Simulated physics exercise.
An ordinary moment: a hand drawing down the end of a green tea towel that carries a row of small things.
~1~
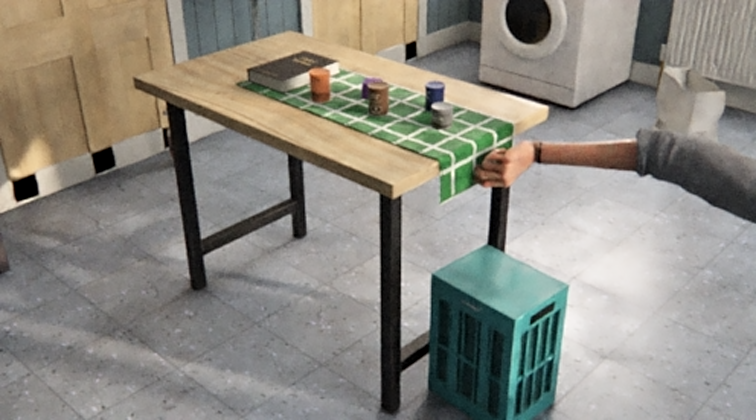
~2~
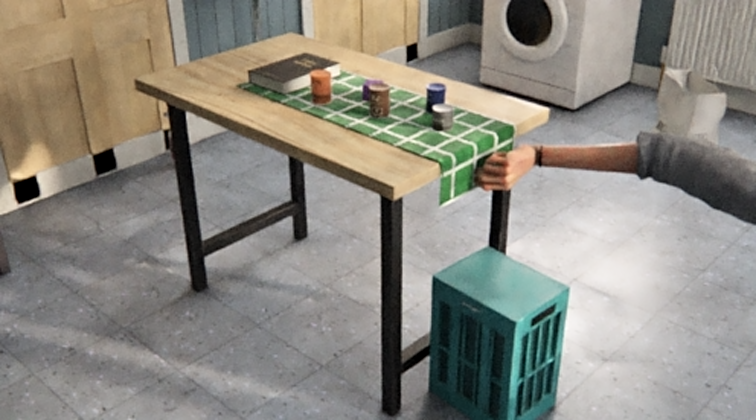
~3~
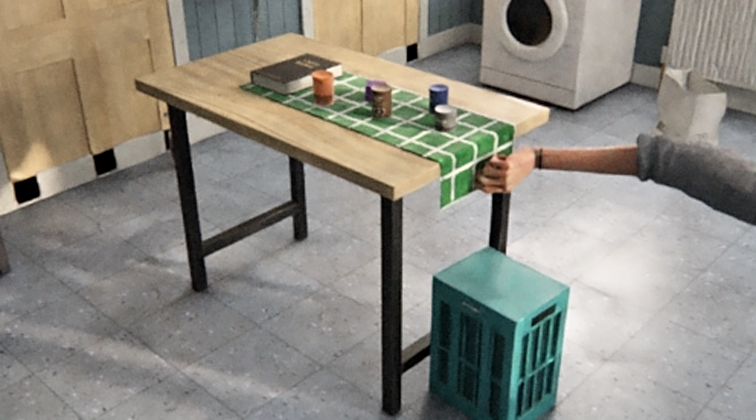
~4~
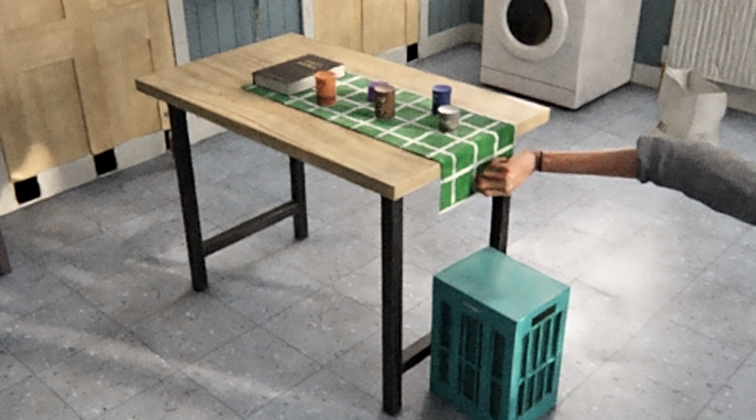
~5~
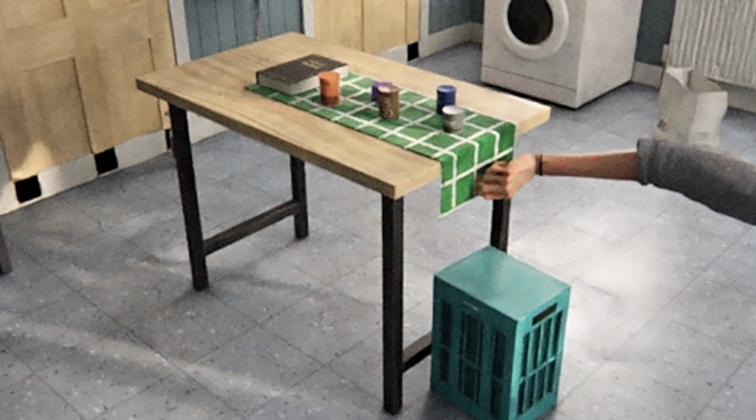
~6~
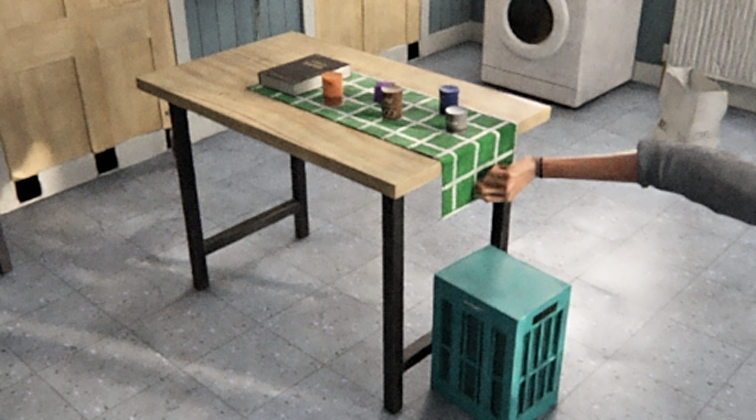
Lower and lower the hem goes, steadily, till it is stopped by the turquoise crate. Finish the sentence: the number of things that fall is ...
The number of things that fall is two.
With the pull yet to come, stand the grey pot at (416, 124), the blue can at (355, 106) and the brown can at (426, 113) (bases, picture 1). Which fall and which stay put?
The grey pot ends up off, the blue can ends up on top and the brown can ends up off.
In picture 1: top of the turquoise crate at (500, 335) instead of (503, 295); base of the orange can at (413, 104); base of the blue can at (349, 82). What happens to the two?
Orange can is gone, blue can stays.
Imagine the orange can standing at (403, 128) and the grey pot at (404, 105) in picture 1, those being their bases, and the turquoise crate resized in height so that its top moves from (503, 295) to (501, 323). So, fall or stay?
First the orange can: It ends off the top. Then the grey pot: It ends off the top.
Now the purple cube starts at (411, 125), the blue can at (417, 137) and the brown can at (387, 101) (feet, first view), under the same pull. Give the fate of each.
Outcome: Purple cube falls away, blue can falls away, brown can stays.
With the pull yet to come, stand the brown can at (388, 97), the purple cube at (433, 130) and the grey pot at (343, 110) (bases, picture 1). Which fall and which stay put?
The brown can stays put; the purple cube ends up off; the grey pot stays put.
Soon after, hem near (478, 213); all still up.
After that, hem near (478, 232); all still up.
And then, hem on the crate; grey pot and blue can gone.
In the end, hem on the crate; grey pot and blue can gone. It carries off two.
